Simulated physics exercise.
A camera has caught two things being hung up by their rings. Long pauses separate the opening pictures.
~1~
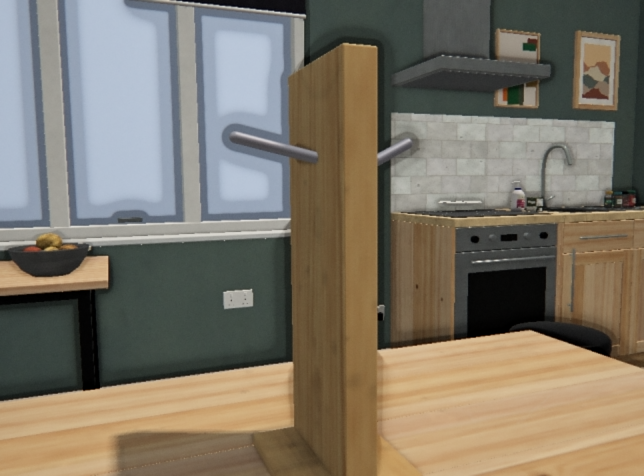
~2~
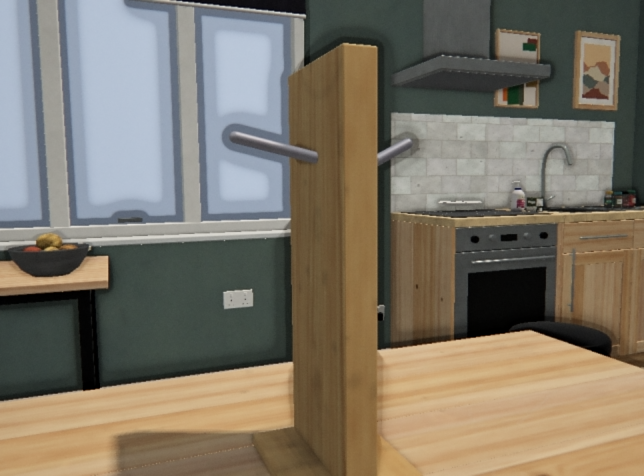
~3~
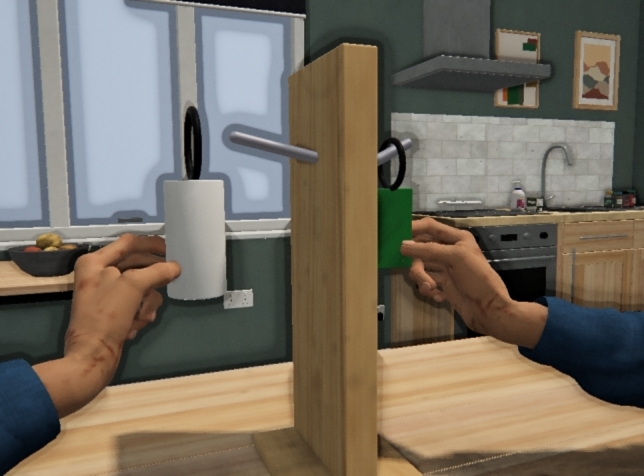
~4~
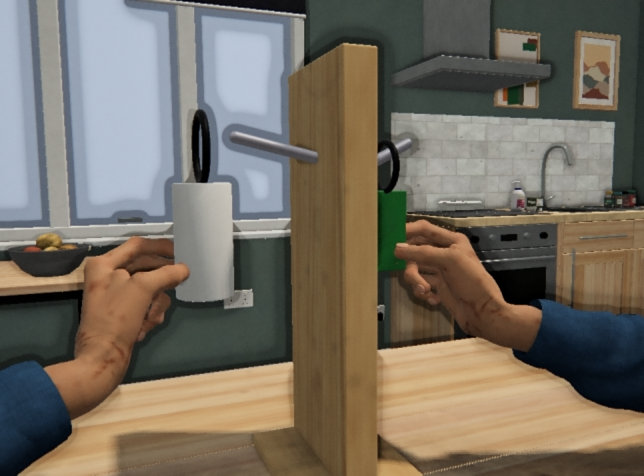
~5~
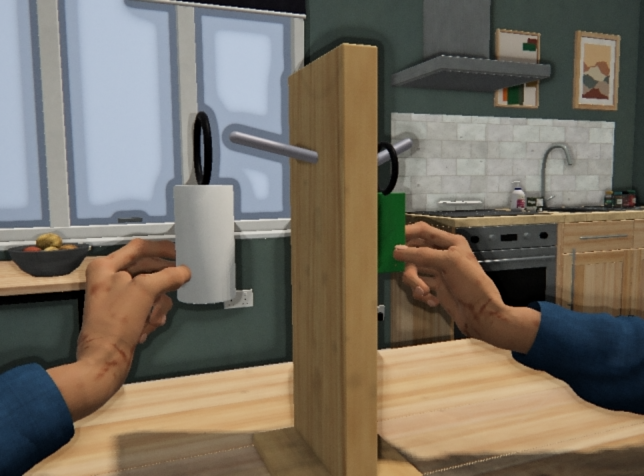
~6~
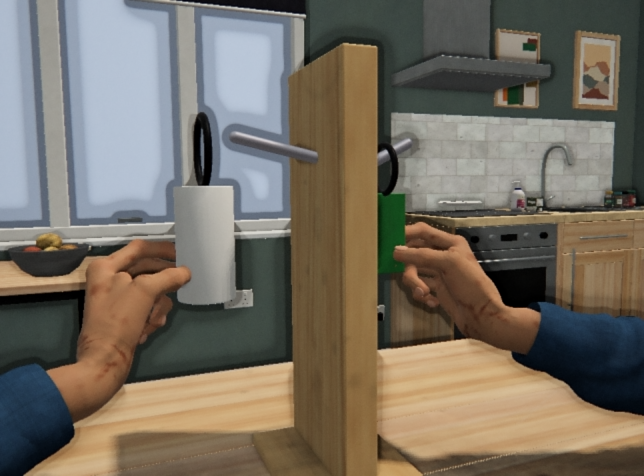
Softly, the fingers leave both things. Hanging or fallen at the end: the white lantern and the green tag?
The white lantern slips down; the green tag hangs there.
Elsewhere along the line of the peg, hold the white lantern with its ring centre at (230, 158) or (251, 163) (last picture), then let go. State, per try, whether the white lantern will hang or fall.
In order, it ends up below, then it keeps its place.
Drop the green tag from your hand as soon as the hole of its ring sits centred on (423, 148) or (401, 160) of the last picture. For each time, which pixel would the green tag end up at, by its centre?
(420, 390) and (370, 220).
Then, 0.16 s after the last picture, white lantern falling near (206, 279); green tag tipped 6° from how it was near (379, 214).
At rest, the white lantern drops to the table, near (211, 410); the green tag remains hooked, near (370, 219).
